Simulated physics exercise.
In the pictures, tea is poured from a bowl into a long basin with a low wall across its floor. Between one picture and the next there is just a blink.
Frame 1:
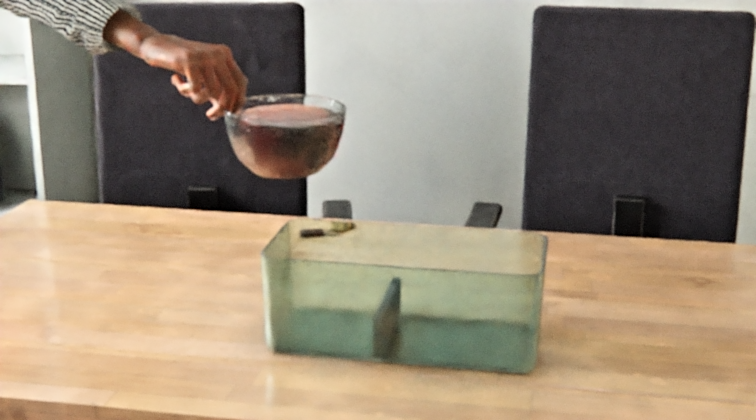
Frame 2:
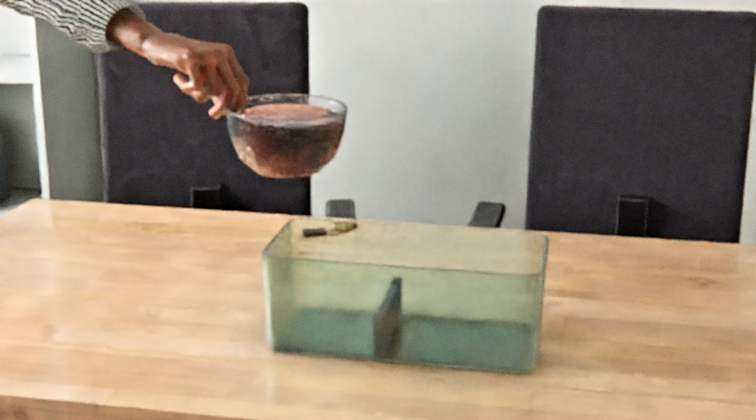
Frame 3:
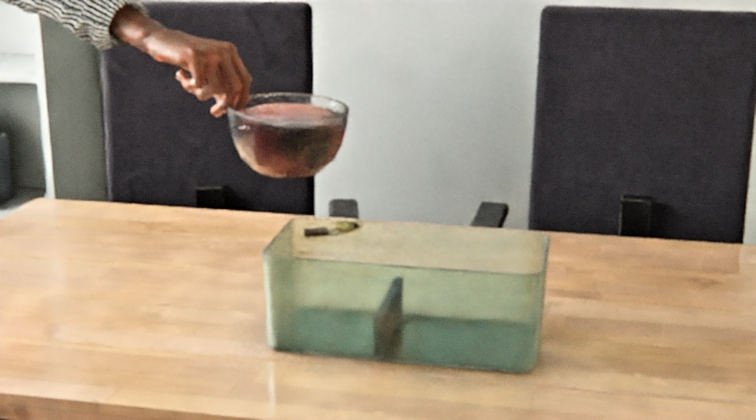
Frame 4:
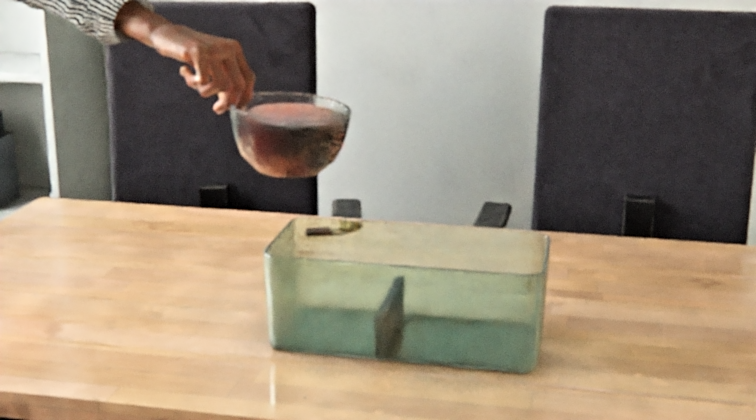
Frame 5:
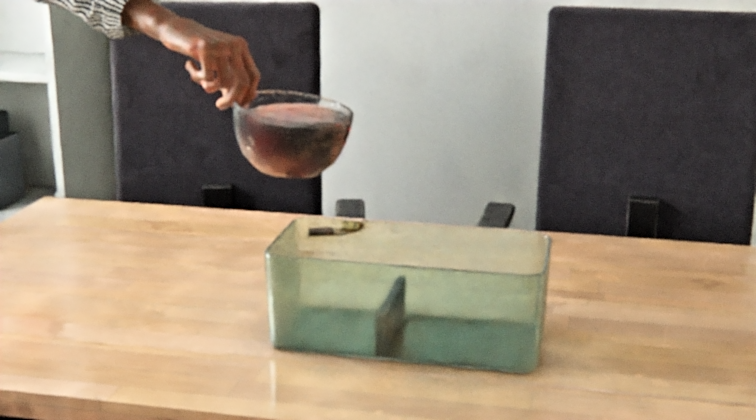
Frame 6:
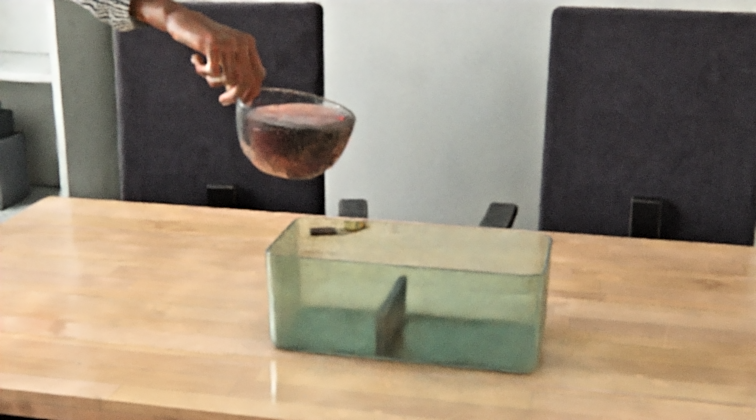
A hand holds a clear bowl of reddish-brown tea almost level above the left part of a long, greenish see-through basin, which has a low wall across its floor and stands on a wooden table. The hand then slowly tilts the bowl slightly to the right, with no tea leaving it.
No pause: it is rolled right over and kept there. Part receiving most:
More to the right.
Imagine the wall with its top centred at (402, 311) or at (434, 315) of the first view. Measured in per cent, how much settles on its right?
50 % and 10 %, roughly.
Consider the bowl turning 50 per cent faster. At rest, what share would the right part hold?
Around 55 per cent ends up there.
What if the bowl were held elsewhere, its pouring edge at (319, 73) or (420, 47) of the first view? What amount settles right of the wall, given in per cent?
About 50 and 95 per cent.
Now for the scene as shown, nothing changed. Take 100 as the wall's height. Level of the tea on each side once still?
Left side roughly 30, right side roughly 40.
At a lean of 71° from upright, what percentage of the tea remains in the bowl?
Looks like roughly 40 percent is still held.
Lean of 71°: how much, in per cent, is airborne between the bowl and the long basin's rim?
30 in a hundred.
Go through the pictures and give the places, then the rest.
It leans 0°; its right rim is at (344, 112); the tea meets the walls at (232, 114) and (343, 119); the long basin's rim runs from (275, 238) to (545, 256); the wall's top is at (388, 298), in the first frame.
It leans 0°; its right rim is at (345, 112); the tea meets the walls at (234, 113) and (344, 118), in the second frame.
It leans 2°; its right rim is at (346, 113); the tea meets the walls at (236, 112) and (345, 119), in the third frame.
It leans 4°; its right rim is at (349, 115); the tea meets the walls at (238, 111) and (347, 119), in the fourth frame.
It leans 8°; its right rim is at (351, 119); the tea meets the walls at (241, 112) and (349, 120), in the fifth frame.
It leans 12°; its right rim is at (353, 124); the tea meets the walls at (244, 113) and (352, 120), in the sixth frame.
A moment on, the tilt is 71° and 42 per cent is still to pour, 3 is left of the wall and 23 right of it.
Next, the tilt is 111° and 1 per cent is still to pour, 30 is left of the wall and 66 right of it.
Then the tilt is 121° and 0 per cent is still to pour, 33 is left of the wall and 66 right of it.
Later the tilt is 121° and 0 per cent is still to pour, 33 is left of the wall and 66 right of it.
In the end 33 per cent lies left of the wall, 66 right of it and 0 outside.
